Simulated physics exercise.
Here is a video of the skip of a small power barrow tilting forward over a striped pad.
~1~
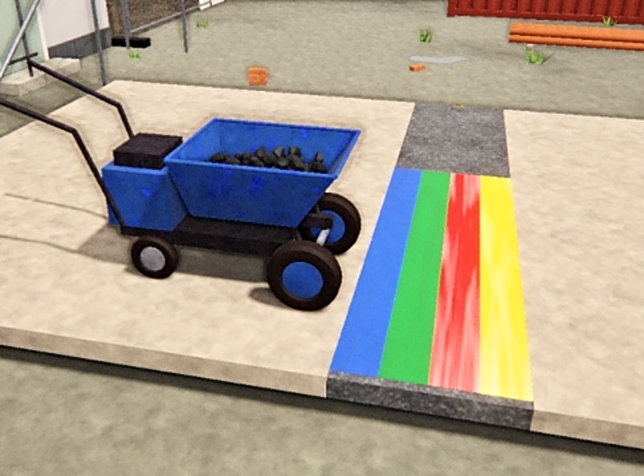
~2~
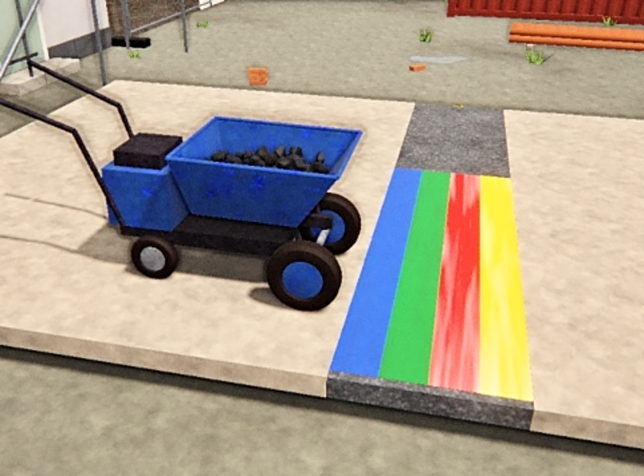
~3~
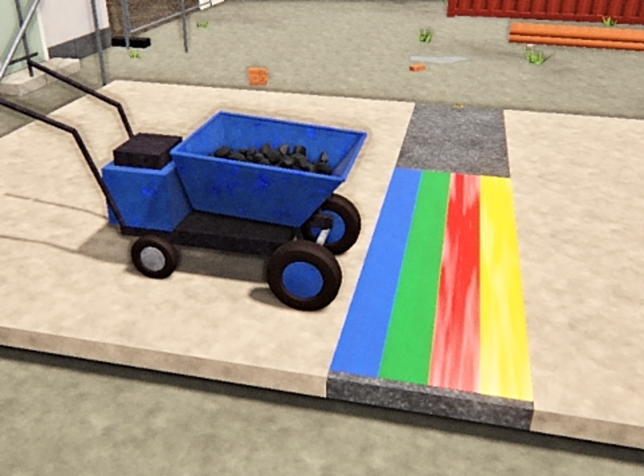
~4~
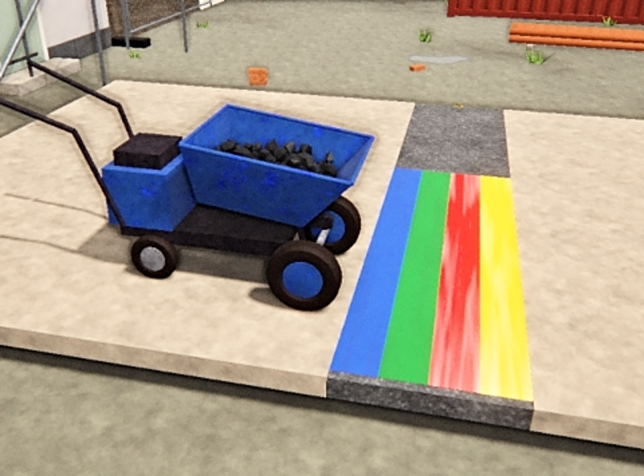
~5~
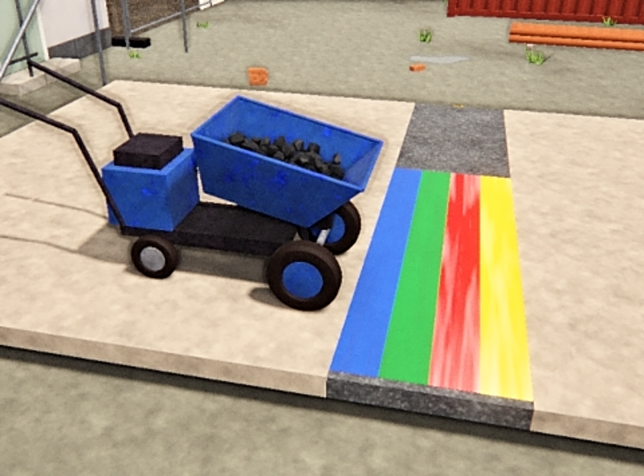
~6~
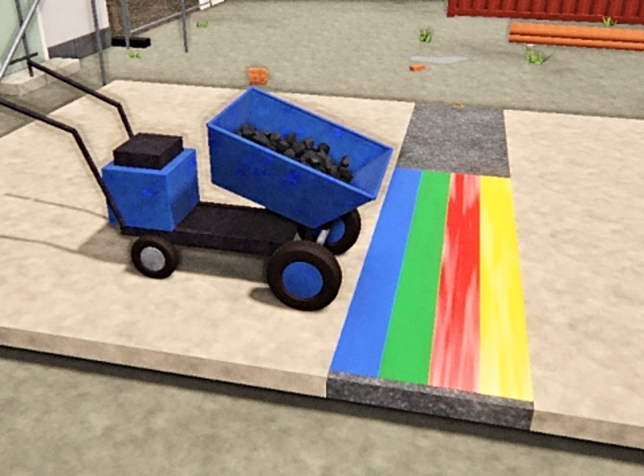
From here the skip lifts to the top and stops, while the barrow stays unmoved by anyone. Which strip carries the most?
The red strip.
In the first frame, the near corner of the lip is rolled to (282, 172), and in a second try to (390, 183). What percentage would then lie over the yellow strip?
0 % and 50 %.
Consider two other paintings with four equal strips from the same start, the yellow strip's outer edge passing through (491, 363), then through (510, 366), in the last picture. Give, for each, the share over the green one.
The first one comes out at 0 percent, while the second comes out at 10 percent.
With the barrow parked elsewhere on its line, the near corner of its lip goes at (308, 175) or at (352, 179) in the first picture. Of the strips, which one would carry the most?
First attempt: The green one. Second attempt: The strip in red.
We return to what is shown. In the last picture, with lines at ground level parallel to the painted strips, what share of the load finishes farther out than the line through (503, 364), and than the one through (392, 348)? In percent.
Roughly 10 and 70 percent.
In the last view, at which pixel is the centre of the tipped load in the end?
Once it all stops, the middle lies near (457, 291).
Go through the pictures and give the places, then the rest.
Lip of the skip at (335, 178), level; top of the load at (280, 165), lumps of coal; blue strip at (362, 340); green strip at (408, 347); red strip at (456, 354); yellow strip at (505, 361), in the first frame.
Lip of the skip at (337, 178), level; top of the load at (282, 165), in the second frame.
Lip of the skip at (343, 181), tipped barely; top of the load at (265, 166), in the third frame.
Lip of the skip at (352, 184), tipped a little; top of the load at (251, 161), in the fourth frame.
Lip of the skip at (362, 190), tipped a little; top of the load at (259, 156), in the fifth frame.
Lip of the skip at (374, 199), tipped clearly; top of the load at (255, 150); blue strip at (362, 340); green strip at (408, 347); red strip at (456, 354); yellow strip at (505, 361), in the sixth frame.
Soon, skip tipped steeply; all in the skip.
A while on, skip tipped right over; nearly all in the skip; a stray few over the green strip; a small part over the red strip.
Towards the end, skip tipped right over; about a third in the skip; a small part over the green strip; about a third over the red strip; a small part over the yellow strip; a small part off the paint.
Finally, skip tipped right over; about a quarter in the skip; none over the blue strip; about a quarter over the green strip; about a third over the red strip; a small part over the yellow strip; a small part off the paint.
